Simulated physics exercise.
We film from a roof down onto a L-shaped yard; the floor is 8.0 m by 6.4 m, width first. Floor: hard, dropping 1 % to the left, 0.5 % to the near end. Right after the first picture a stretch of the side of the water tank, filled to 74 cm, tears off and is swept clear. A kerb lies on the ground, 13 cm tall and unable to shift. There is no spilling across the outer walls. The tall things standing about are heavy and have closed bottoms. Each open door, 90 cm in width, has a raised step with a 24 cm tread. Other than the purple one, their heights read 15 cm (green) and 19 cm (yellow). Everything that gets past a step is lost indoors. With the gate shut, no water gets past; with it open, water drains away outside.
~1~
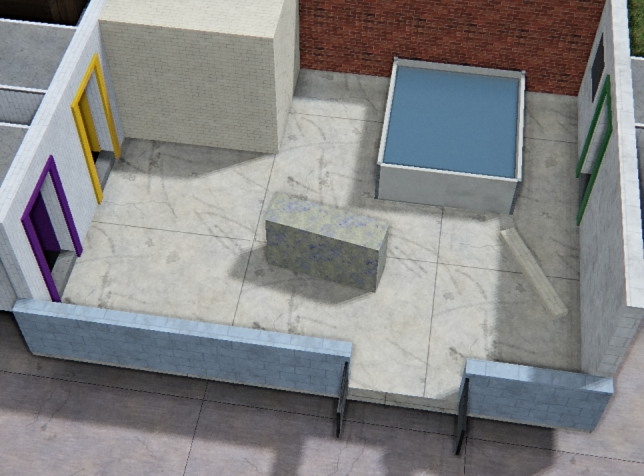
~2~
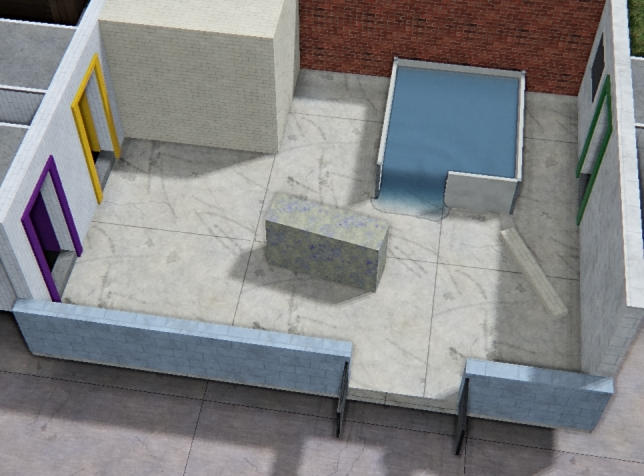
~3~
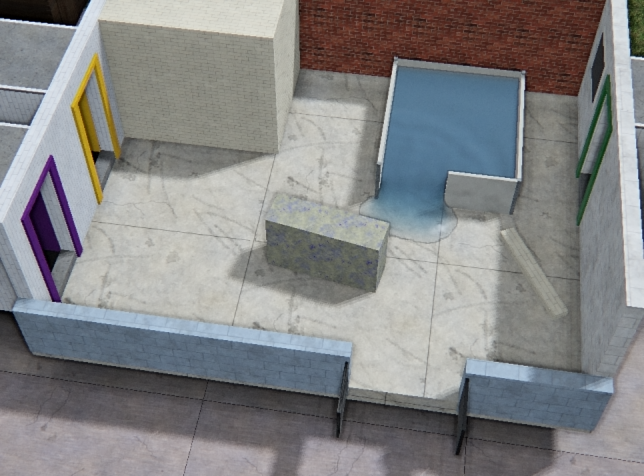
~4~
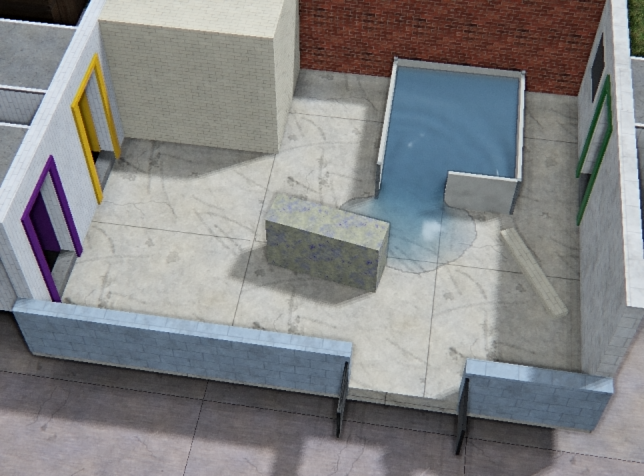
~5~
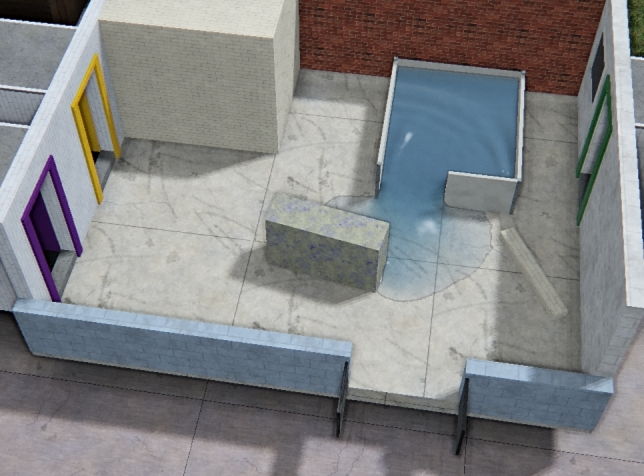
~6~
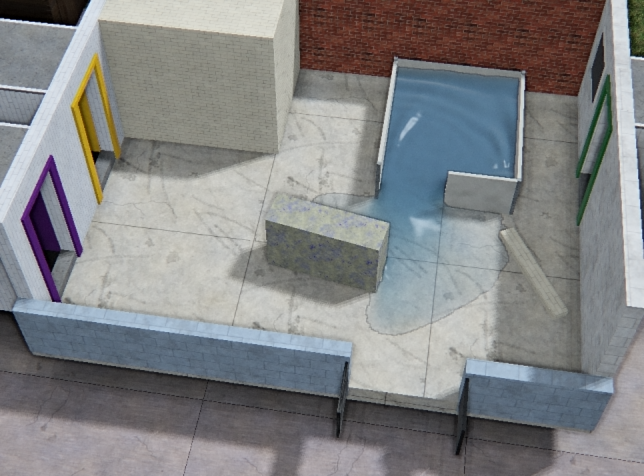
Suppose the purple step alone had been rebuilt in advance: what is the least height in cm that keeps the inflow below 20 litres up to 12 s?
About 9 cm.
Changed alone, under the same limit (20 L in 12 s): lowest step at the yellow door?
The yellow one would have to be about 15 cm high.
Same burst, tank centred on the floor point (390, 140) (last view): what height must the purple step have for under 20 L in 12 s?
Close to 14.5 cm would do it.
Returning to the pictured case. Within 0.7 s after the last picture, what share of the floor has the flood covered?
25 %.
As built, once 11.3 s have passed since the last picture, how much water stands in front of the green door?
Lab note: Depth approx. 4.0 cm.
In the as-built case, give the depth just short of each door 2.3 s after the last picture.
Reading in centimetres: Green = 0, yellow = 15, purple = 0.
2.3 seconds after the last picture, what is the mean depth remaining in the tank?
The mean depth is roughly 38 cm.
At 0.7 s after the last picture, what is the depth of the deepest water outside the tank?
Close to 52 centimetres.
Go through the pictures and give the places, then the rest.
The first frame shows the water tank at (454, 120) is whole and still, 74 cm deep; the purple door at (55, 241) is dry.
In the second frame, the gap is at (412, 191), the front 0.3 m out at (429, 217); the back of the water tank holds 74 cm.
In the third frame, the gap is at (412, 191), the front 0.8 m out at (416, 238); the back of the water tank holds 74 cm.
In the fourth frame, water pours out at (412, 192) and has run 1.4 m, to (401, 266); about 8 cm deep outside, 74 cm at the back.
In the fifth frame, water pours out at (412, 192) and has run 2.0 m, to (397, 297); about 6 cm deep outside, 74 cm at the back.
In the sixth frame, the front is at (381, 328), 2.6 m from the gap at (412, 191); 4.8 m2 of floor is wet, 69 cm left at the back; 3.9 m in a straight line remain to the purple door at (55, 241).
Then, 0.7 s after the last picture water covers 25 % of the floor, deepest (52 cm) near (372, 257); it has not reached the purple door.
Then, 2.3 s after the last picture water covers 50 % of the floor, deepest (38 cm) near (577, 403); it has not reached the purple door.
Then, 11.3 s after the last picture water covers 95 % of the floor, deepest (12 cm) near (49, 332); 10 cm at the purple door, 0 litres in over its 17 cm step.
At the purple door as built, the water peaked near 13 cm, 9.3 s after the last picture.
With a step of 7.5 cm, 33 litres would have come in within the 12 s; with 10 cm, 15 litres. So under 20 litres takes about 9 cm.
